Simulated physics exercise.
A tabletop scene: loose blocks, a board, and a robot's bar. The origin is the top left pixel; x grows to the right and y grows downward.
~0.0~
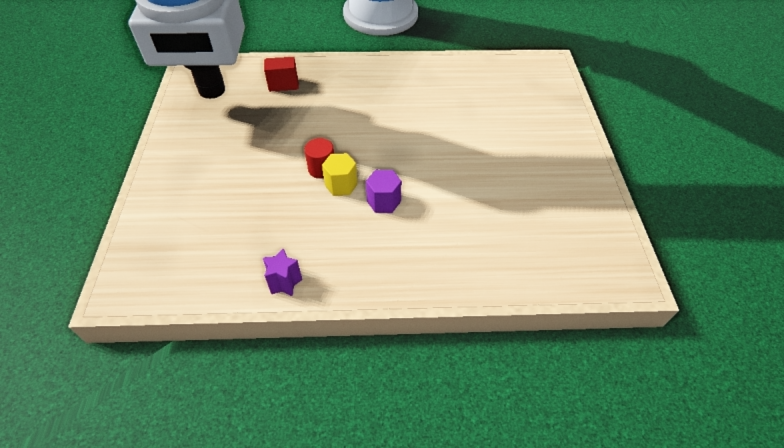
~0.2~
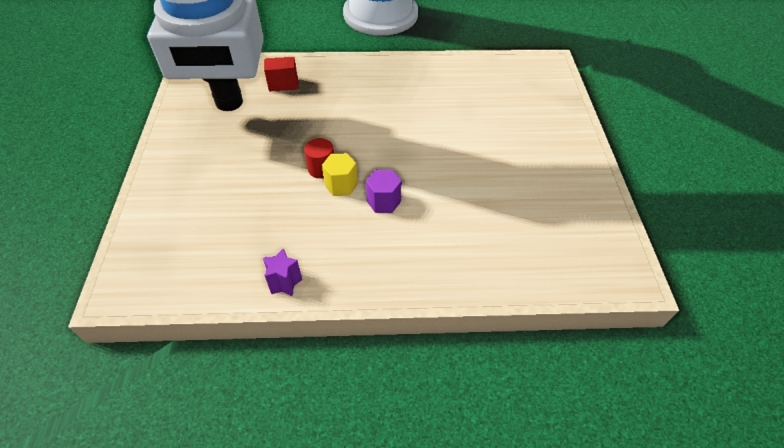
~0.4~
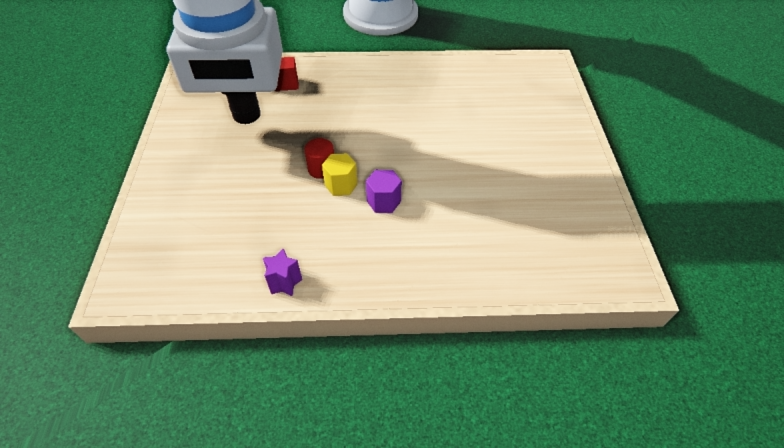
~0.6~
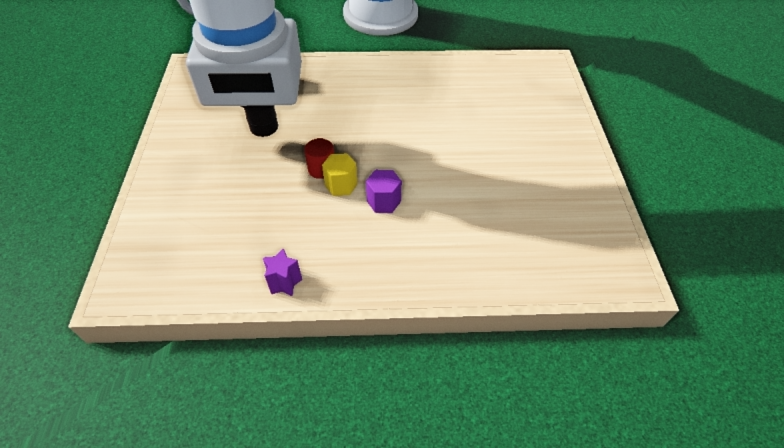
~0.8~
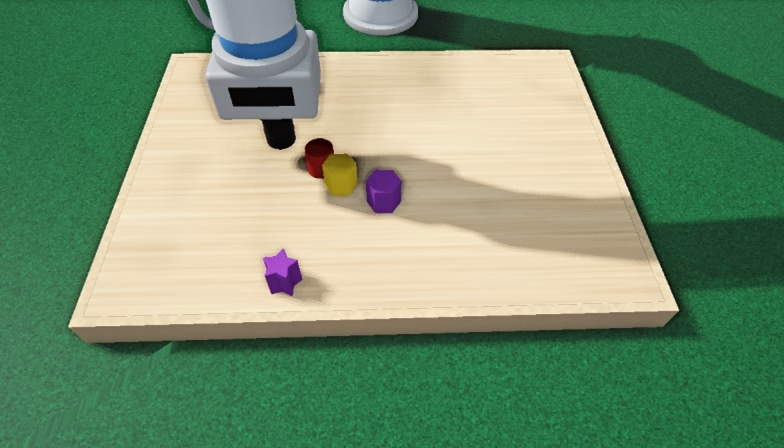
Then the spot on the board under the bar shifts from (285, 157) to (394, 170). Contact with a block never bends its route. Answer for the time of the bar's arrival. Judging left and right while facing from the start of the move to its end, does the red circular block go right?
Short answer: Yes.
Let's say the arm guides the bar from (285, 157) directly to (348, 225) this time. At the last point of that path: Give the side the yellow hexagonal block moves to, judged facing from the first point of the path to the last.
That block drifts left.
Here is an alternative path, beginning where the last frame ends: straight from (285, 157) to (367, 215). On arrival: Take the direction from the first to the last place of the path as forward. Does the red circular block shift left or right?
It is displaced to the left.
What follows on the original path. One third of the way, bar (320, 145); red circular block (344, 151); yellow hexagonal block (353, 171), turned 45° clockwise.
Two thirds of the way, bar (357, 149); red circular block (376, 160); yellow hexagonal block (358, 179), turned 75° clockwise; purple hexagonal block (390, 186), turned 20° anticlockwise.
At the end, bar (395, 154); red circular block (405, 169); yellow hexagonal block (358, 179), turned 75° clockwise; purple hexagonal block (394, 191).
